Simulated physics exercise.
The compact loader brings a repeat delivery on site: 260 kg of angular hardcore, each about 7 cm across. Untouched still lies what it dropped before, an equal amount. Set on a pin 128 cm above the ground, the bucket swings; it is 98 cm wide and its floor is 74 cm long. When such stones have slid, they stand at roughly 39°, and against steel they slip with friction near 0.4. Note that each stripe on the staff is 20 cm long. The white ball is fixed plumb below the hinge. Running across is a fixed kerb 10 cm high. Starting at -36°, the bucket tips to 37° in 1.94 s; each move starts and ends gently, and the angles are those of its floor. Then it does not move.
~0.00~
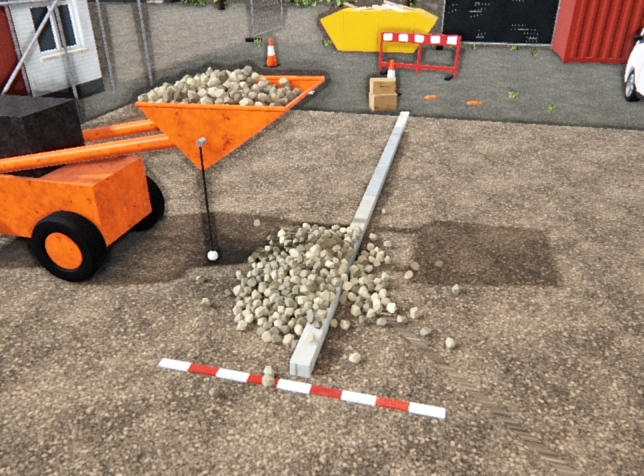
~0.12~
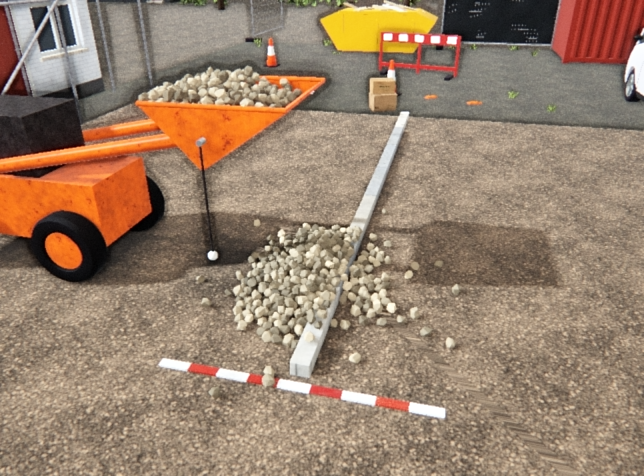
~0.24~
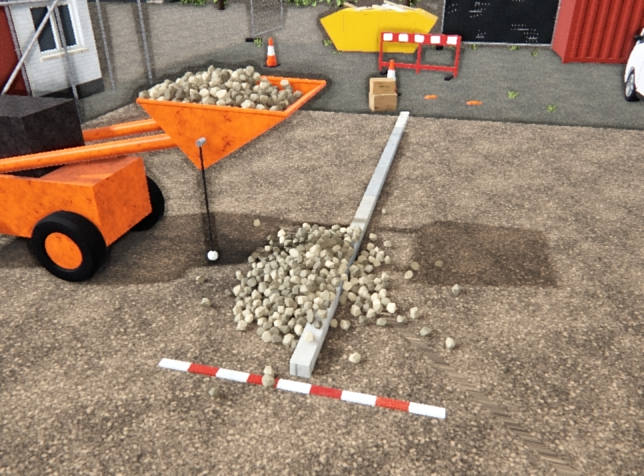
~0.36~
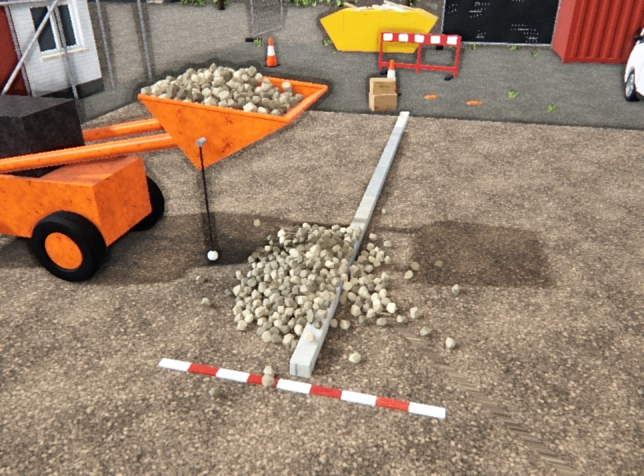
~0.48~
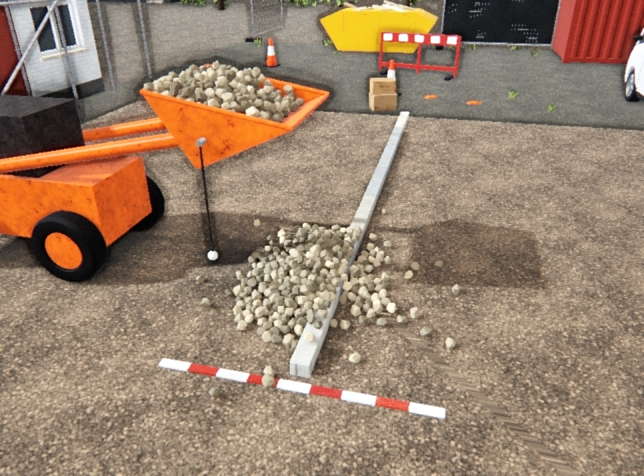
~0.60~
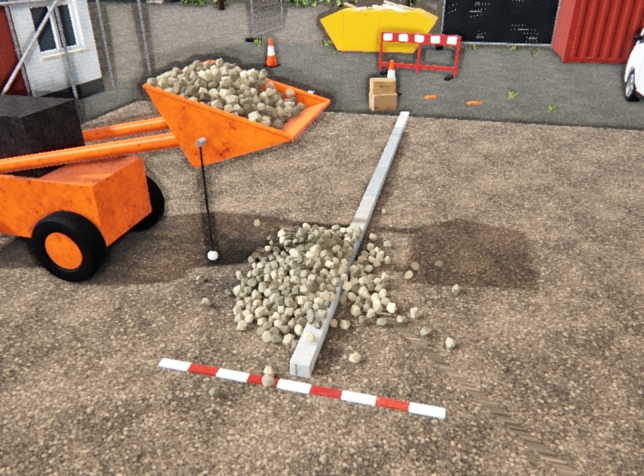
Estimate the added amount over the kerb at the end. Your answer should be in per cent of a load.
Roughly 67 per cent of a load.
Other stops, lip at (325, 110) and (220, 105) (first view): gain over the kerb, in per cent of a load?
Around 95 and 0 percent respectively.
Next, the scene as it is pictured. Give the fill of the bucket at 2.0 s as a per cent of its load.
About 30 percent.
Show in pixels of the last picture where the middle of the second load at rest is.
Near (359, 270).
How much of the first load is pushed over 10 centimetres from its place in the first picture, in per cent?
Roughly 5 % of them.
After 1.5 s the floor is at 26°; in per cent of one load, 99 in the bucket, 90 on this side of the kerb, 11 over the kerb; the foremost stones are at (426, 298).
After 2.0 s the floor is at 37°; in per cent of one load, 31 in the bucket, 146 on this side of the kerb, 23 over the kerb; the foremost stones are at (427, 294).
After 2.4 s the floor is at 37°; in per cent of one load, 4 in the bucket, 139 on this side of the kerb, 57 over the kerb; the foremost stones are at (446, 291).
After 4.9 s the floor is at 37°; in per cent of one load, 0 in the bucket, 122 on this side of the kerb, 79 over the kerb; the foremost stones are at (464, 299). Net gain over the kerb, 67.
